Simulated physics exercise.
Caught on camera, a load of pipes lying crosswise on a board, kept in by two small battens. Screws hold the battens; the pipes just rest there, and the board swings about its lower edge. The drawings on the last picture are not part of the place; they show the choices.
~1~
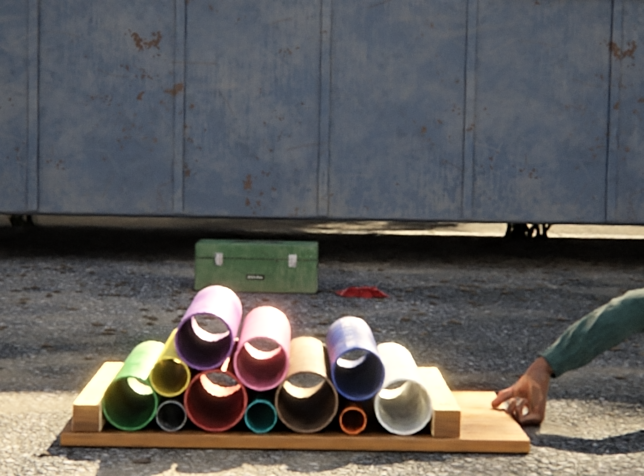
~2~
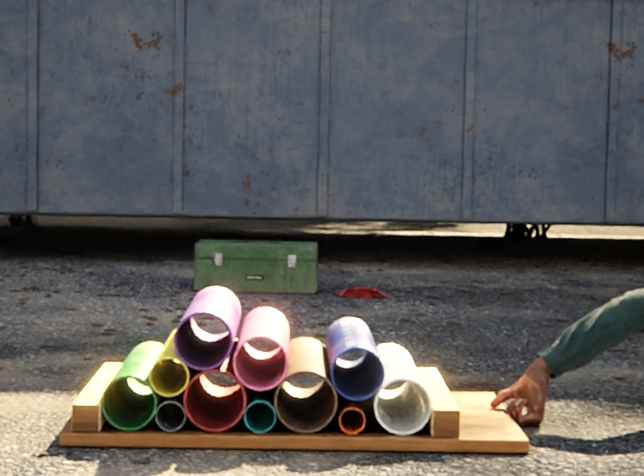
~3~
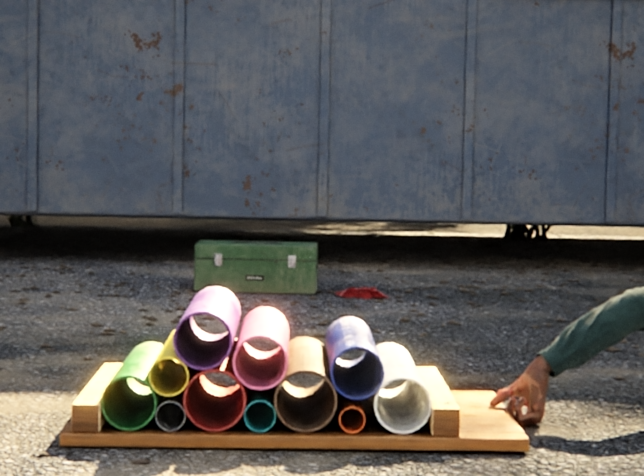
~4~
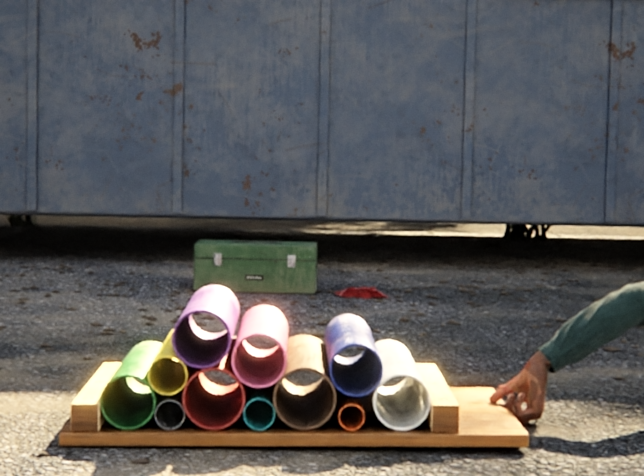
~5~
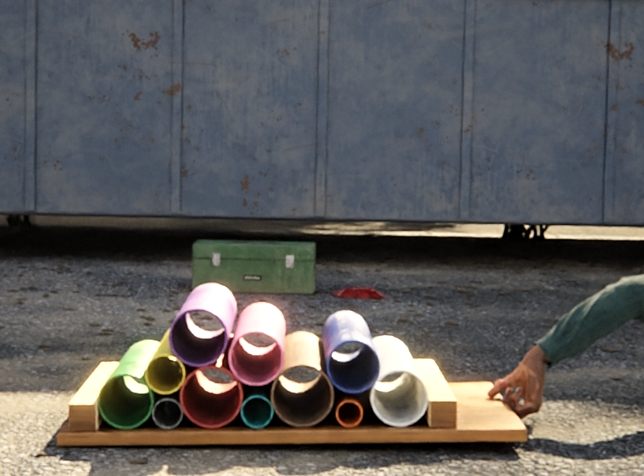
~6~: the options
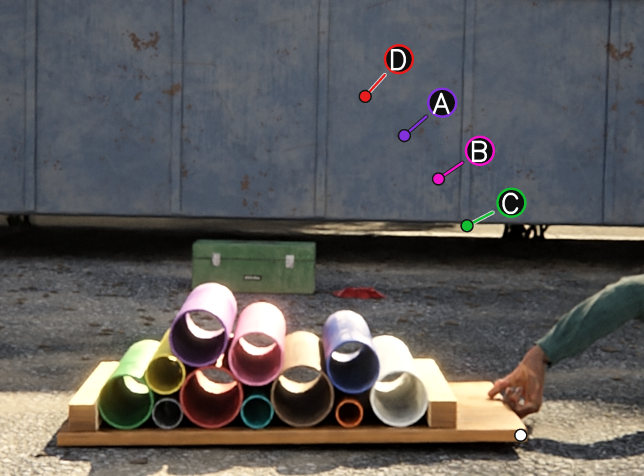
The clip opens on colourful pipes stacked between two wooden battens on a board, with a hand at its right end and a green toolbox behind. At first almost nothing moves; then the hand rises slightly and the board tilts a little with it, the pipes keeping their arrangement.
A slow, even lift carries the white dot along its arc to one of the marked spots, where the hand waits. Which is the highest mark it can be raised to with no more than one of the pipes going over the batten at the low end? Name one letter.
At most to A.
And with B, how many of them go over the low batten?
The count is none.
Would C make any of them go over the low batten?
No, at C.
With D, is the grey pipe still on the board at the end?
Yes, with D.
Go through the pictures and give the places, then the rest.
The first picture shows turquoise pipe (261, 416); brown pipe (306, 402); orange pipe (353, 421).
The second picture shows orange pipe (352, 421); white pipe (403, 406).
The third picture shows board (295, 404); orange pipe (352, 420); white pipe (403, 405); green pipe (129, 403).
The fourth picture shows board (294, 401); green pipe (128, 402); red pipe (214, 398); grey pipe (170, 414).
The fifth picture shows board (293, 399); green pipe (126, 402); grey pipe (168, 414).
On the copy, A at (404, 135); B at (438, 179); C at (467, 226); D at (365, 96); the white dot at (521, 435).
On A. First, board at 21°.
Then, board at 41°.
Finally, board at 42°, none over the low batten.
By contrast, B none over the low batten; C none over the low batten; D four over the low batten (pink, yellow, blue, purple).
